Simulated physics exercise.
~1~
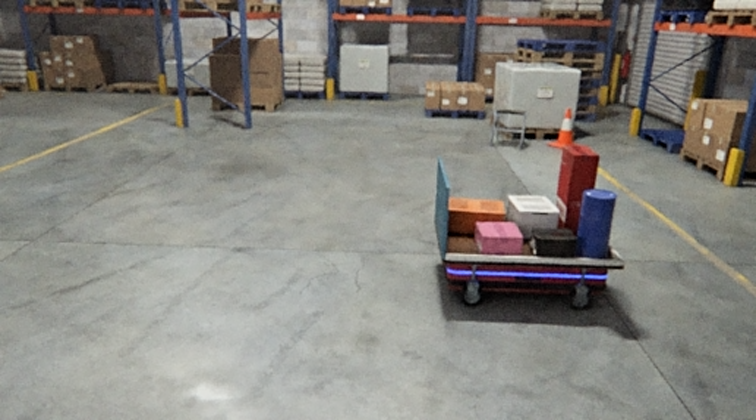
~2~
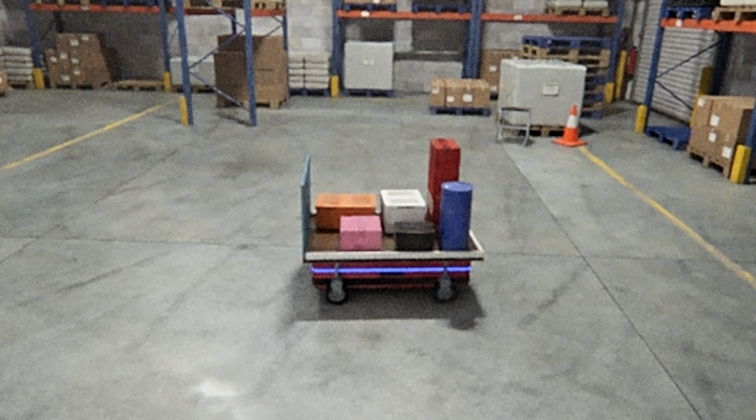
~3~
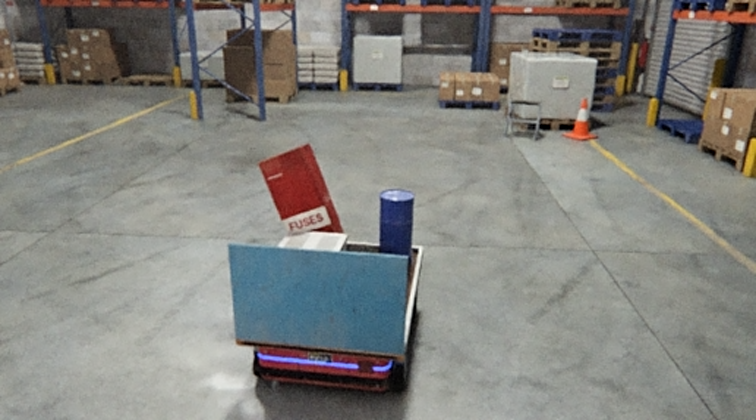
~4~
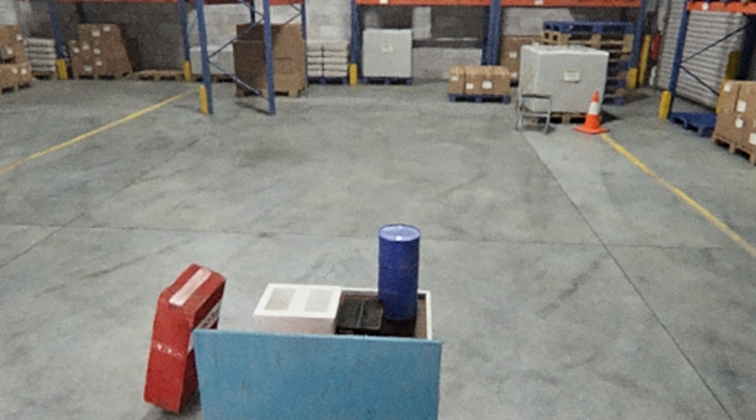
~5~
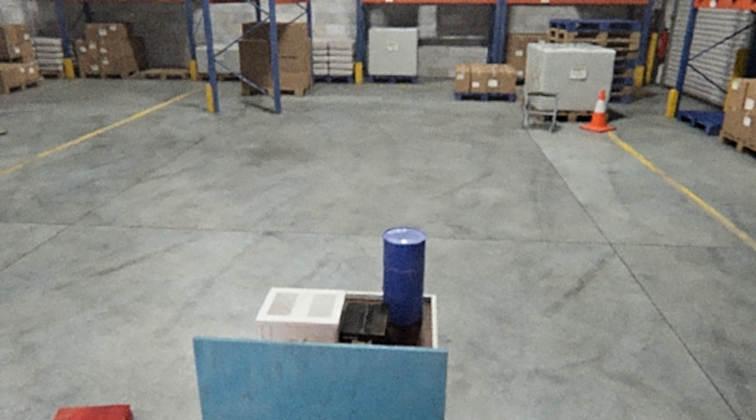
A low cart with a blue board at one end rolls left across a warehouse floor, carrying a tall red box, a blue canister, a white tote, an orange tote and small pink and black parcels. It then swings around toward the viewer, bringing the board to the near side. During the turn, the red box tips to the left while the canister stays upright. The box tumbles over the cart's left side and drops to the floor. At the end, it lies at the lower left, while the canister still stands on the cart beside the white tote and black parcel.
